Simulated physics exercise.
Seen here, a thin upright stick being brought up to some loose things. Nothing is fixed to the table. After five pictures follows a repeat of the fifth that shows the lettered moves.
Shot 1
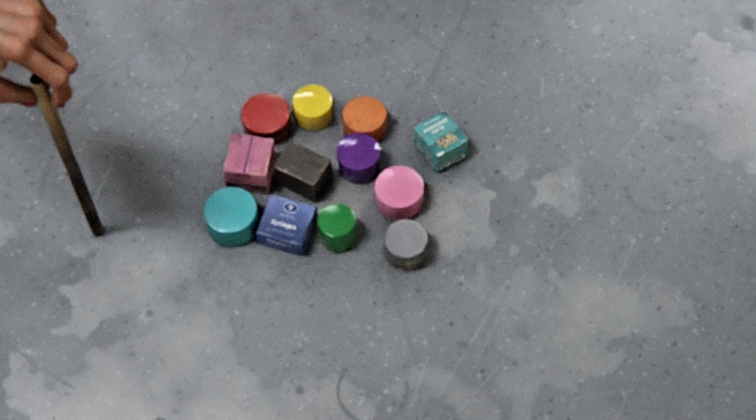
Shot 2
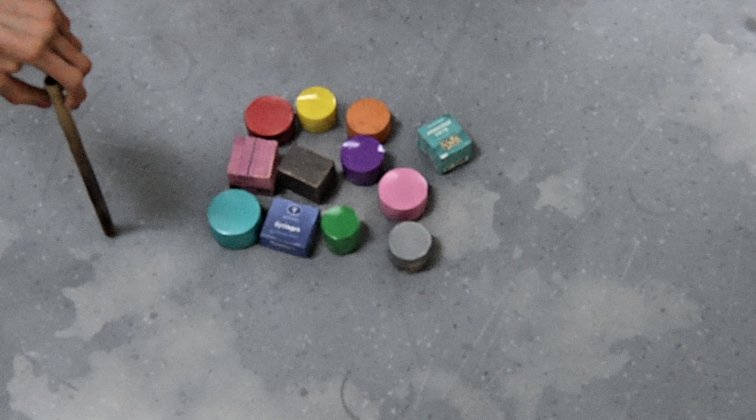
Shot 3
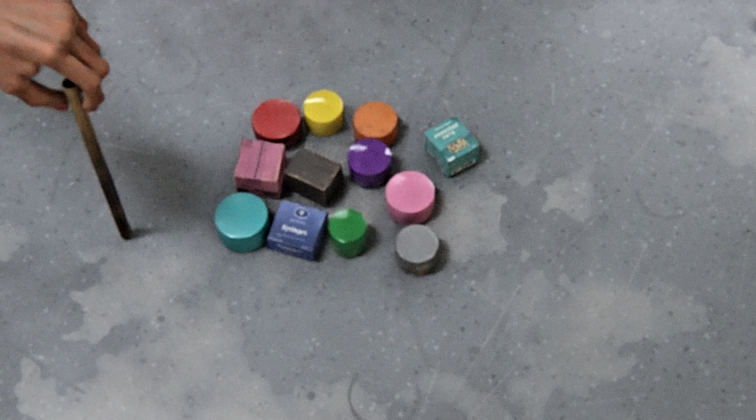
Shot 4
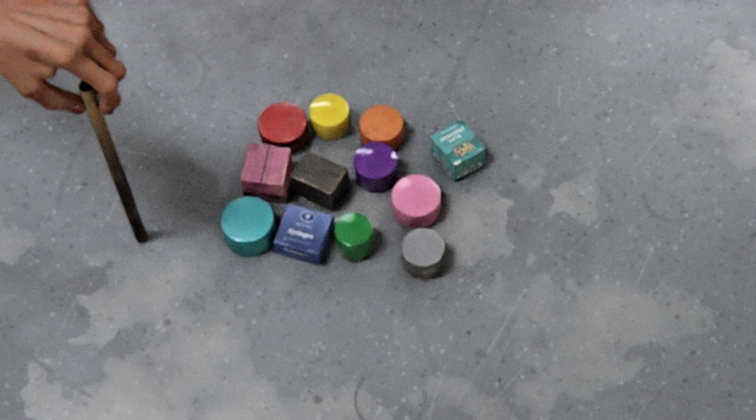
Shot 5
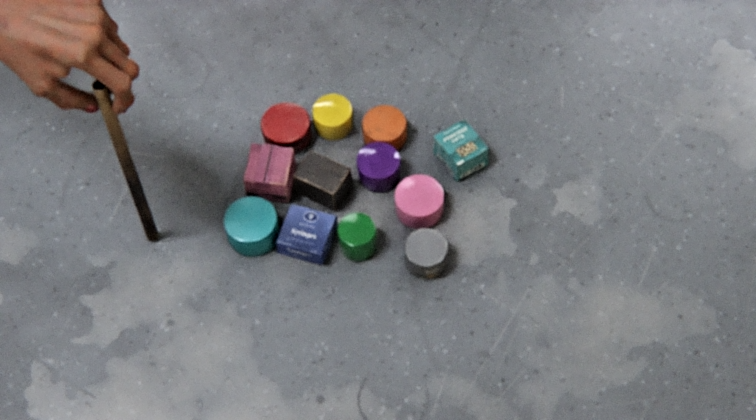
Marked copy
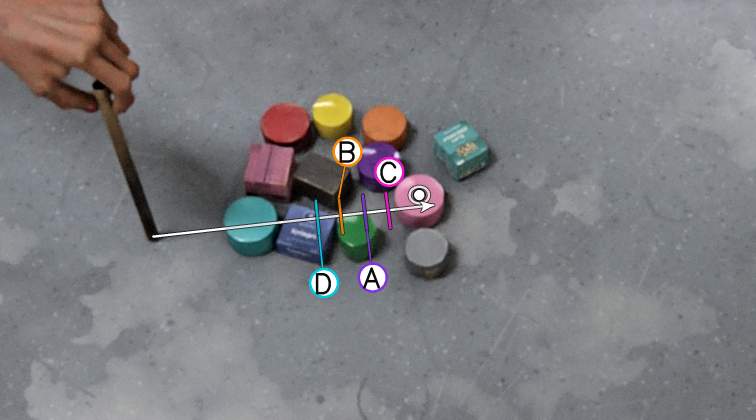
To begin with, a hand at the upper left holds a thin upright stick on a grey, mottled surface, left of a loose cluster of colourful round pots and small boxes. The hand then moves the stick steadily rightward, narrowing the gap to the turquoise tin, while the cluster keeps its arrangement.
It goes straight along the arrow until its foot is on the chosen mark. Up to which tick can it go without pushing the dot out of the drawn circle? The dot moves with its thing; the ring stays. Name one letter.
Stop at C.
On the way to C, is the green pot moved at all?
Yes.
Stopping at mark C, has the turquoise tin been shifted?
Yes.
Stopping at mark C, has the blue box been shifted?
Yes.
On the marked copy, A at (365, 213); B at (341, 216); C at (388, 210); D at (317, 218); the arrow from (153, 237) to (434, 205); the white dot at (419, 195).
With C. Early on, foot of the stick (239, 228); turquoise tin (266, 229); blue box (317, 237).
Further on, foot of the stick (324, 219); turquoise tin (301, 242); blue box (352, 249).
At the end, foot of the stick (388, 211); turquoise tin (301, 242); blue box (352, 249); the dot is still in its ring.
As for the rest, A keeps the dot in but is short; B keeps the dot in but is short; D keeps the dot in but is short.
